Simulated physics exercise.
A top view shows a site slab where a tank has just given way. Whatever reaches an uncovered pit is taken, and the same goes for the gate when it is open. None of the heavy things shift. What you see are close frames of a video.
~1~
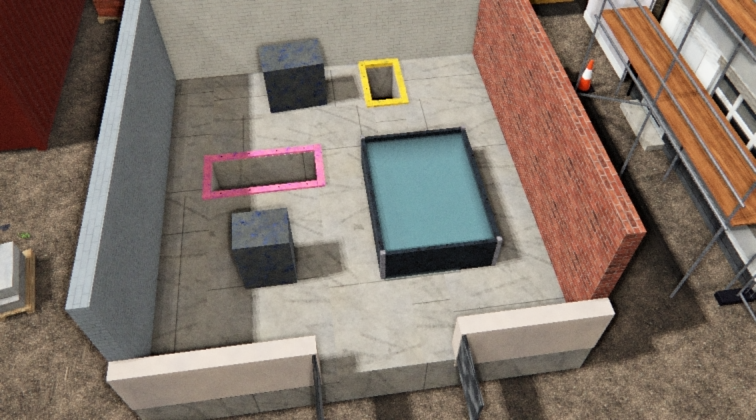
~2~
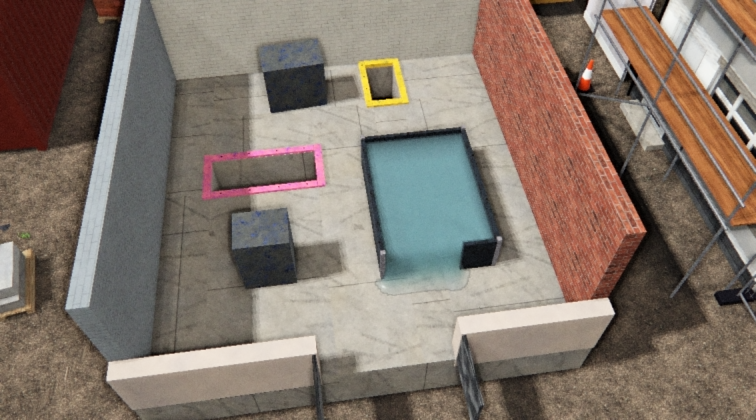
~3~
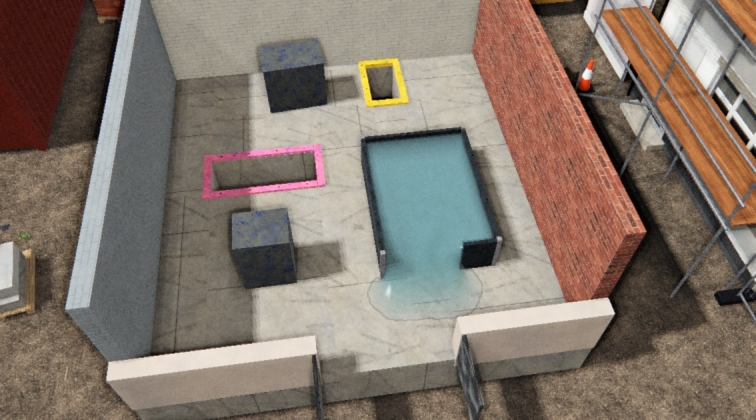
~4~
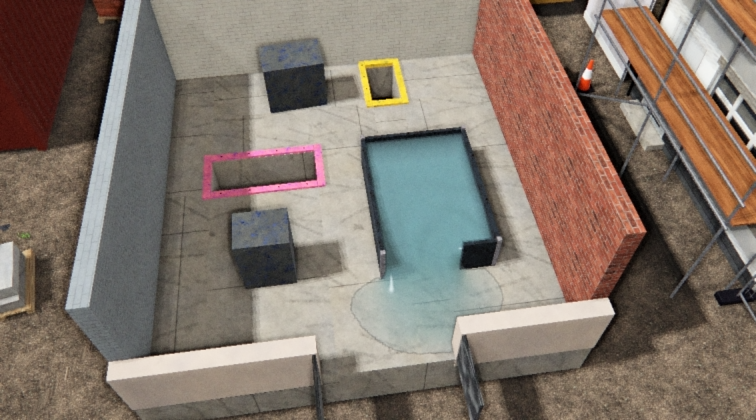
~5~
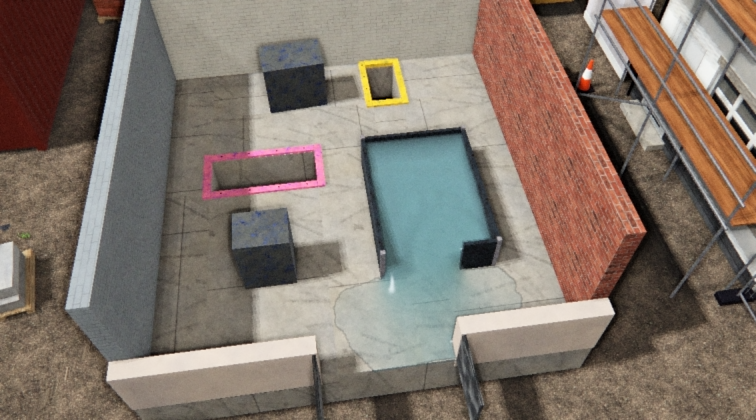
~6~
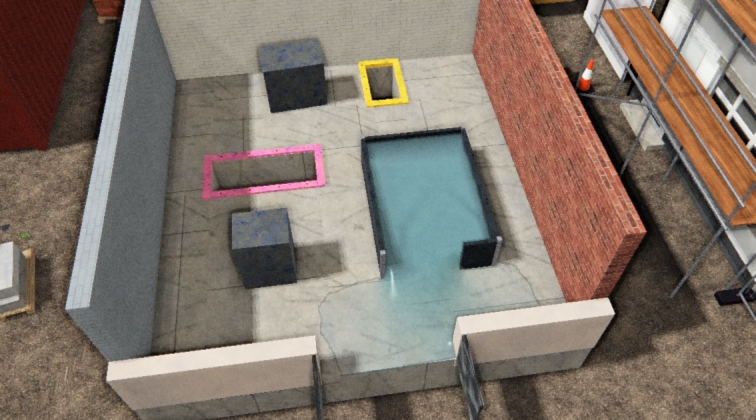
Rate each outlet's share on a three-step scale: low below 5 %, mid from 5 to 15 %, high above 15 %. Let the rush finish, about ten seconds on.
Scale: Gate - high, pink pit - low, yellow pit - low.
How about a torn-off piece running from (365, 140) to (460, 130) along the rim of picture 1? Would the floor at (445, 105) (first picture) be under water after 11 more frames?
Lab note: Point logged as inundated.
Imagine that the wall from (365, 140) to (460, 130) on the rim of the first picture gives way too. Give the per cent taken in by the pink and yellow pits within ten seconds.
The pink pit gets 2 per cent and the yellow pit 35 per cent.
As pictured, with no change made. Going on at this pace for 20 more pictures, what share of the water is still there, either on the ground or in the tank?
I'd put it at about 62 per cent.
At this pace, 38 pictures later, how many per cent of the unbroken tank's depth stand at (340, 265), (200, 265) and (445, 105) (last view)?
First spot roughly 0 %, second 2 %, third 4 %.
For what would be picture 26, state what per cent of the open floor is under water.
Roughly 30 per cent.
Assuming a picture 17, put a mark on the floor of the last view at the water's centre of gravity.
The spot I would choose is (436, 243).
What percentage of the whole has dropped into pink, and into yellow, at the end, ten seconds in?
Around 0 and 2 per cent, in that order.
A moment on, water covers 15 % of the floor; the gate 11 %, the pink pit 0 %, the yellow pit 0 %.
Next, water covers 20 % of the floor; the gate 24 %, the pink pit 0 %, the yellow pit 0 %.
Then, water covers 30 % of the floor; the gate 39 %, the pink pit 0 %, the yellow pit 0 %.
Later, water covers 40 % of the floor; the gate 52 %, the pink pit 0 %, the yellow pit 0 %.
In the end, water covers 45 % of the floor; the gate 62 %, the pink pit 0 %, the yellow pit 1 %.
